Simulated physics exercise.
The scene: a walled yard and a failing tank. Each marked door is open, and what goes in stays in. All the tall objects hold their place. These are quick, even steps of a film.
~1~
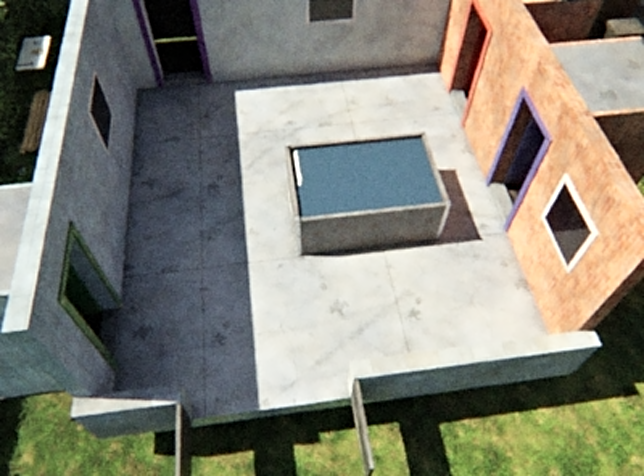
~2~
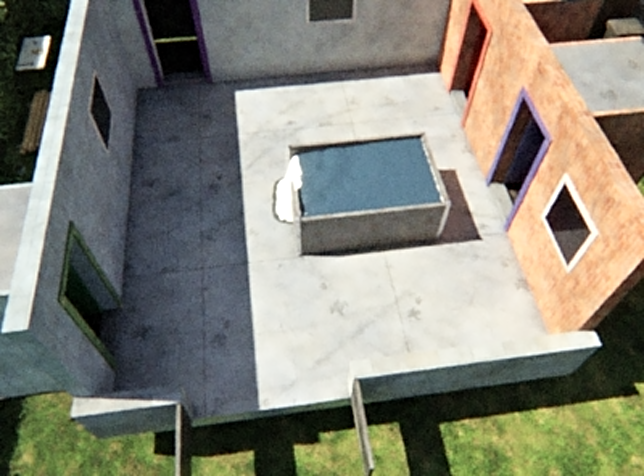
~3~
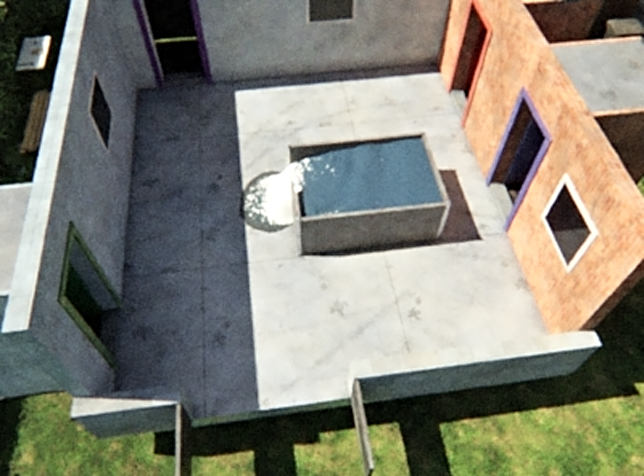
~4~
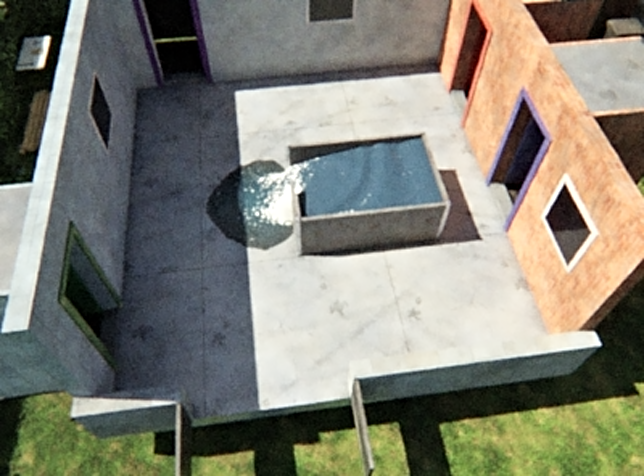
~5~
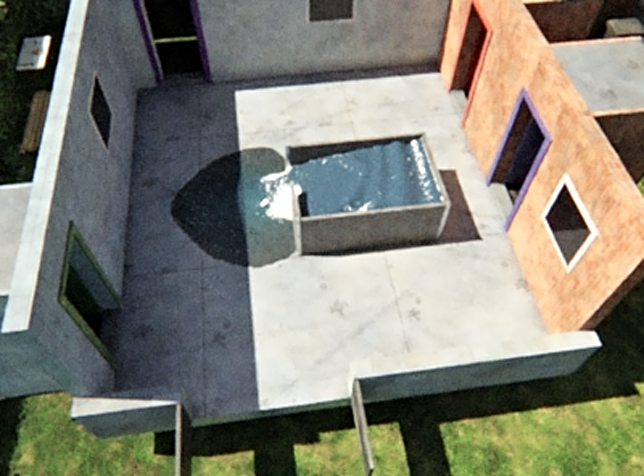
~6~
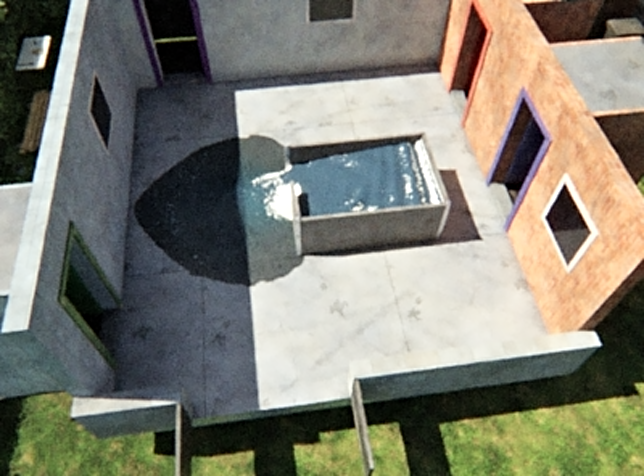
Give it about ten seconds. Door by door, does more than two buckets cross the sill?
The green door floods; the red door holds within the limit; the purple door floods; the blue door holds within the limit.
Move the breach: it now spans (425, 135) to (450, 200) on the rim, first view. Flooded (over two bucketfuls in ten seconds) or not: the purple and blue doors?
One by one: The purple one stays under, the blue one is over.
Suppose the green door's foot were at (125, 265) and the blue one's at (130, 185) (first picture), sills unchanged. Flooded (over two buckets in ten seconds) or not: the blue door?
The blue door is over.
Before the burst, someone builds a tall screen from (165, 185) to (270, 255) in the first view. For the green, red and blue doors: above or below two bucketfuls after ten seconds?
One by one: The green one takes less; the red one keeps below it; the blue one is under.
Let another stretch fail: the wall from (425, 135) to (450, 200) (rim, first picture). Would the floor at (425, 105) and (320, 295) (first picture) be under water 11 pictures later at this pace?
In turn: Wet, dry.
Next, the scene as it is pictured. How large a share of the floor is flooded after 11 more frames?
Close to 30 %.
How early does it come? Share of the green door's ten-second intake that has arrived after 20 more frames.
Close to 40 %.
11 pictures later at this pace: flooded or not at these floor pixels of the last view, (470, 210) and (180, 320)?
As listed: Not flooded, under water.
A moment on, water covers 30 % of the floor; the green door wet at the sill, nothing in, the red door not reached, the purple door not reached, the blue door not reached.
Next, water covers 30 % of the floor; the green door under two buckets in, the red door not reached, the purple door wet at the sill, nothing in, the blue door not reached.
Then, water covers 45 % of the floor; the green door over two buckets in, the red door not reached, the purple door over two buckets in, the blue door not reached.
Later, water covers 85 % of the floor; the green door over two buckets in, the red door wet at the sill, nothing in, the purple door far over two buckets in, the blue door not reached.
In the end, water covers 95 % of the floor; the green door over two buckets in, the red door wet at the sill, nothing in, the purple door far over two buckets in, the blue door wet at the sill, nothing in.
